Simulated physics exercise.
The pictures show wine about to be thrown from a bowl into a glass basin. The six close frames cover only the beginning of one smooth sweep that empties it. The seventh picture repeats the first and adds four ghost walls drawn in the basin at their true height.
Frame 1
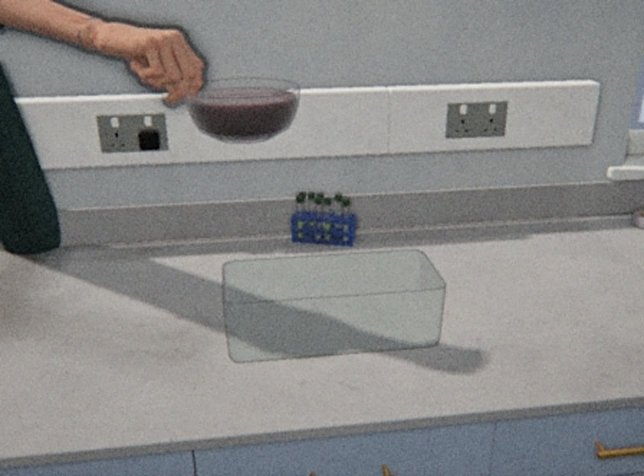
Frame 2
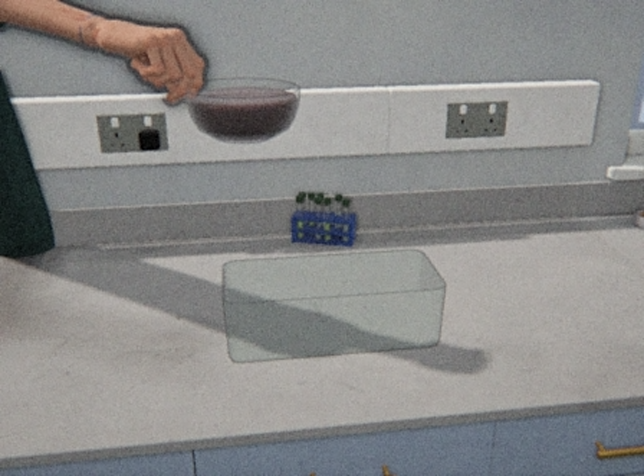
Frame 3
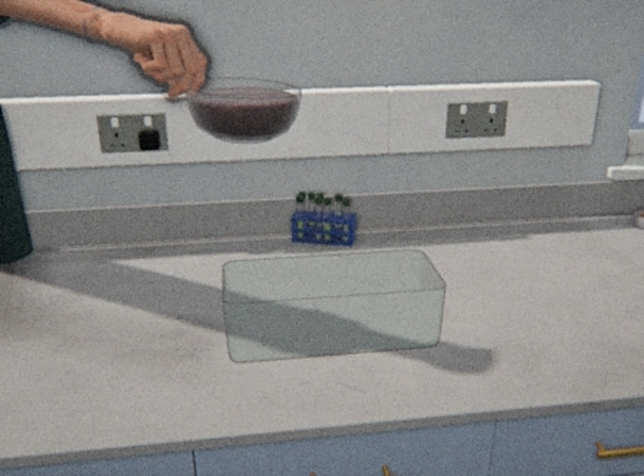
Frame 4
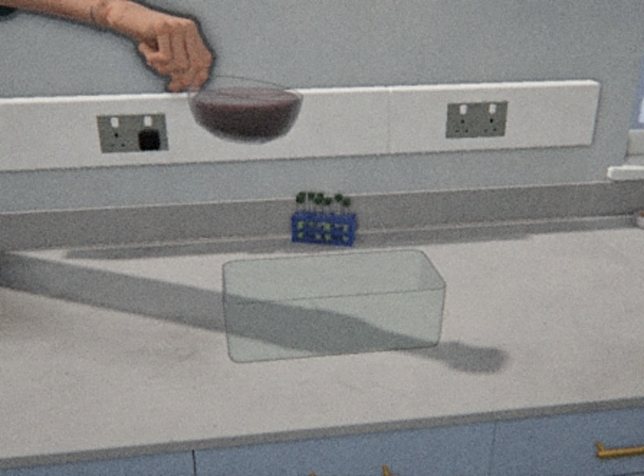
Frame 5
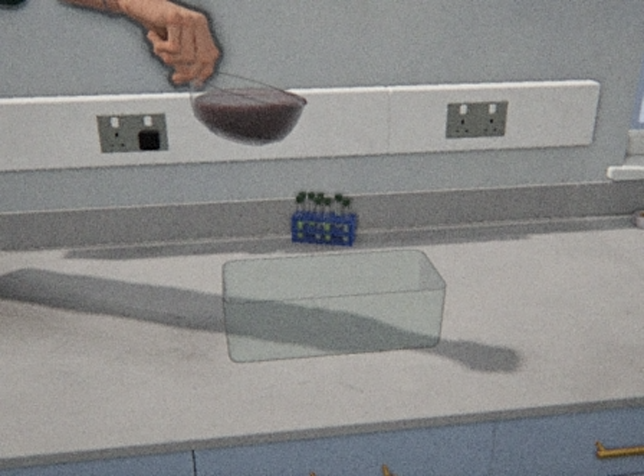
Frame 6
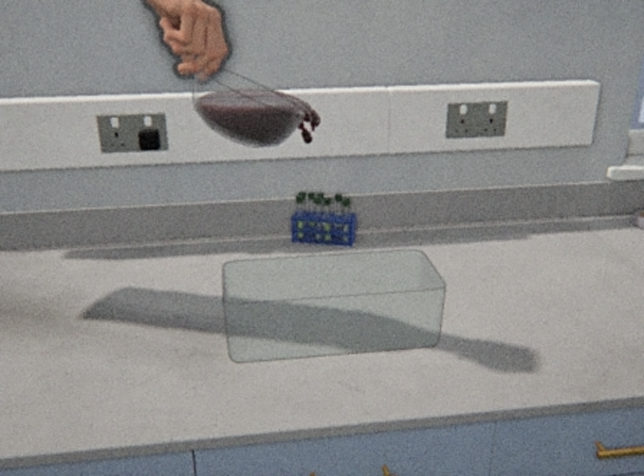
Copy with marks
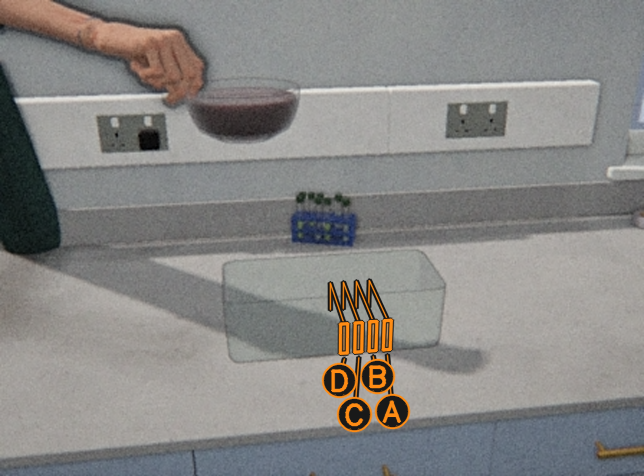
A hand tilts a glass bowl to the right until dark red wine spills over its lip.
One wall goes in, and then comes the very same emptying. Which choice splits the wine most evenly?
It is B.
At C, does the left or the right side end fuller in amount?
The right side.
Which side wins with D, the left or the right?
The right side.
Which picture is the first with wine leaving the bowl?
Picture 5.
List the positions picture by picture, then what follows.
Upright, lip at (298, 85); basin from (229, 360) to (439, 343); nothing has left yet.
Upright, lip at (298, 86); nothing has left yet.
Tipped about 4°, lip at (299, 89); nothing has left yet.
Tipped about 10°, lip at (301, 95); nothing has left yet.
Tipped about 17°, lip at (302, 102); wine is over the lip, down to (302, 102).
Tipped about 26°, lip at (303, 111); wine is over the lip, down to (306, 140).
On the marked copy, A at (387, 355); B at (373, 356); C at (358, 357); D at (344, 358).
If A is chosen, about 79 % ends left of the wall and 18 % right of it; 3 % is lost outside.
If B is chosen, about 51 % ends left of the wall and 47 % right of it.
If C is chosen, about 32 % ends left of the wall and 66 % right of it.
If D is chosen, about 19 % ends left of the wall and 78 % right of it; 3 % is lost outside.
